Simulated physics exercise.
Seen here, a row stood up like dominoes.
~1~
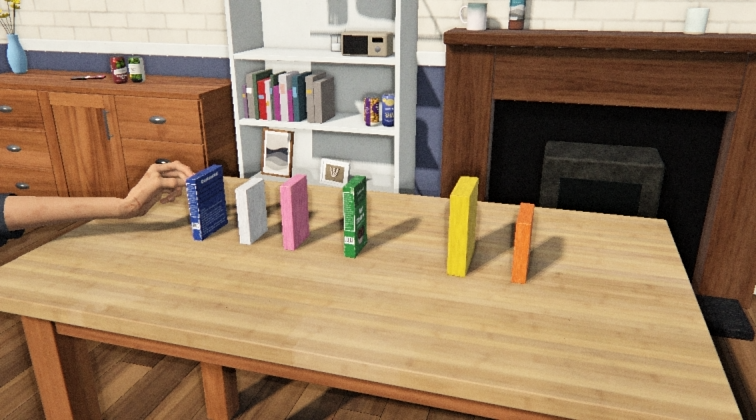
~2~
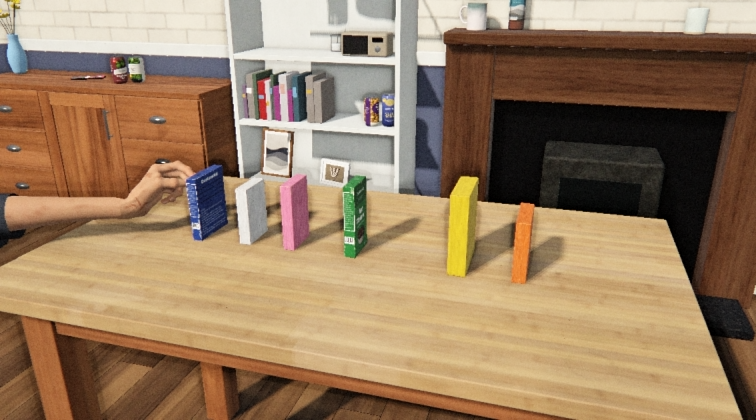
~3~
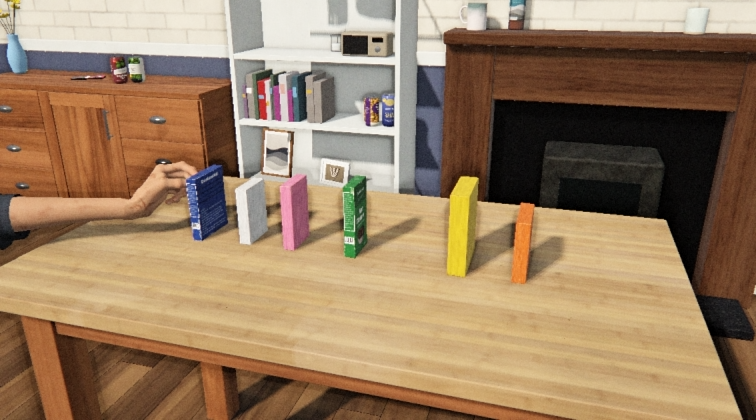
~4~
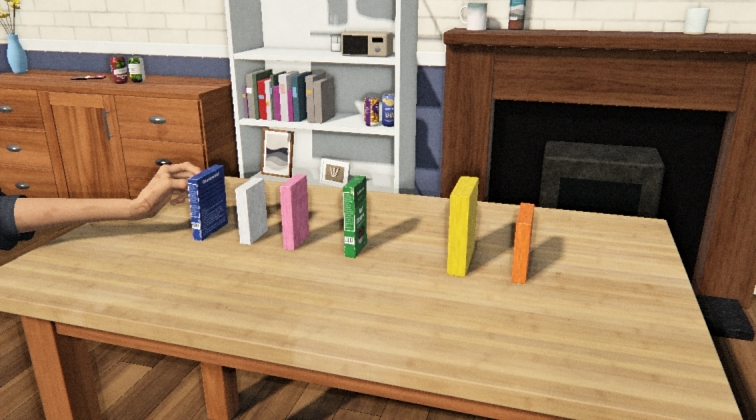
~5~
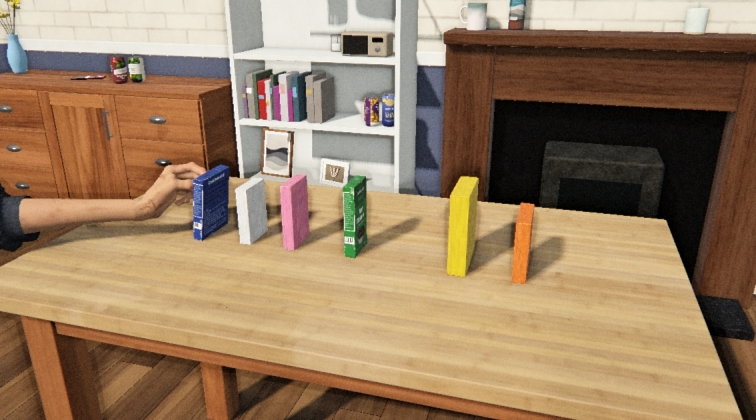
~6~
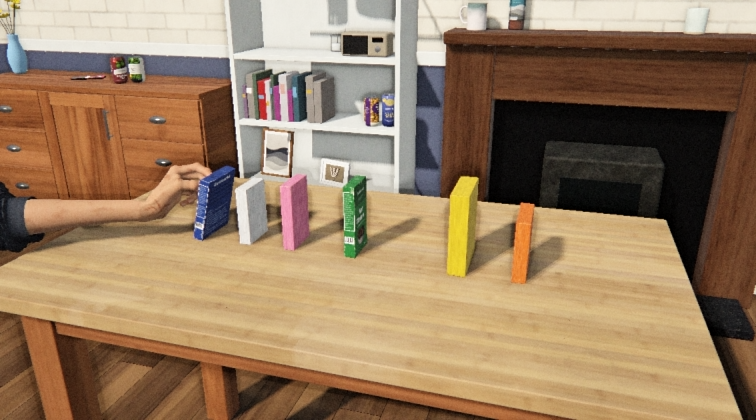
At the start, a hand touches the top of a blue packet at the left end of a spaced row of upright pieces on a wooden table: white, pink, green, yellow and orange. The hand then pushes slightly rightward, and the blue packet gradually tilts toward the white block while the others stay still.
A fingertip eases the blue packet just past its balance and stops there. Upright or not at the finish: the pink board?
The pink board tips over.
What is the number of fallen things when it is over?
In all, 4.
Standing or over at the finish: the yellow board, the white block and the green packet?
The yellow board stays upright; the white block tips over; the green packet topples.
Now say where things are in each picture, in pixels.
In the first picture, pink board (295, 212); green packet (355, 216).
In the second picture, white block (252, 211); green packet (355, 216).
In the third picture, yellow board (463, 226); white block (252, 211).
In the fourth picture, blue packet 2° over; green packet (355, 216); yellow board (463, 226).
In the fifth picture, blue packet 8° over; white block (252, 211); green packet (355, 216).
In the sixth picture, blue packet 14° over; pink board (295, 212); yellow board (463, 226).
Then, 0.40 s later than the last frame, blue packet 65° over; white block tilted by 40°.
Then, 0.70 s later than the last frame, blue packet 77° over; pink board on its side near (334, 237); green packet on its side; white block on its side.
Then, 0.90 s later than the last frame, blue packet 77° over; pink board on its side near (335, 242); green packet on its side; white block on its side.
When it is over, lying over on the table, pink board, green packet and white block; yellow board as before. End places, in pixels of the last picture, pink board near (336, 242).
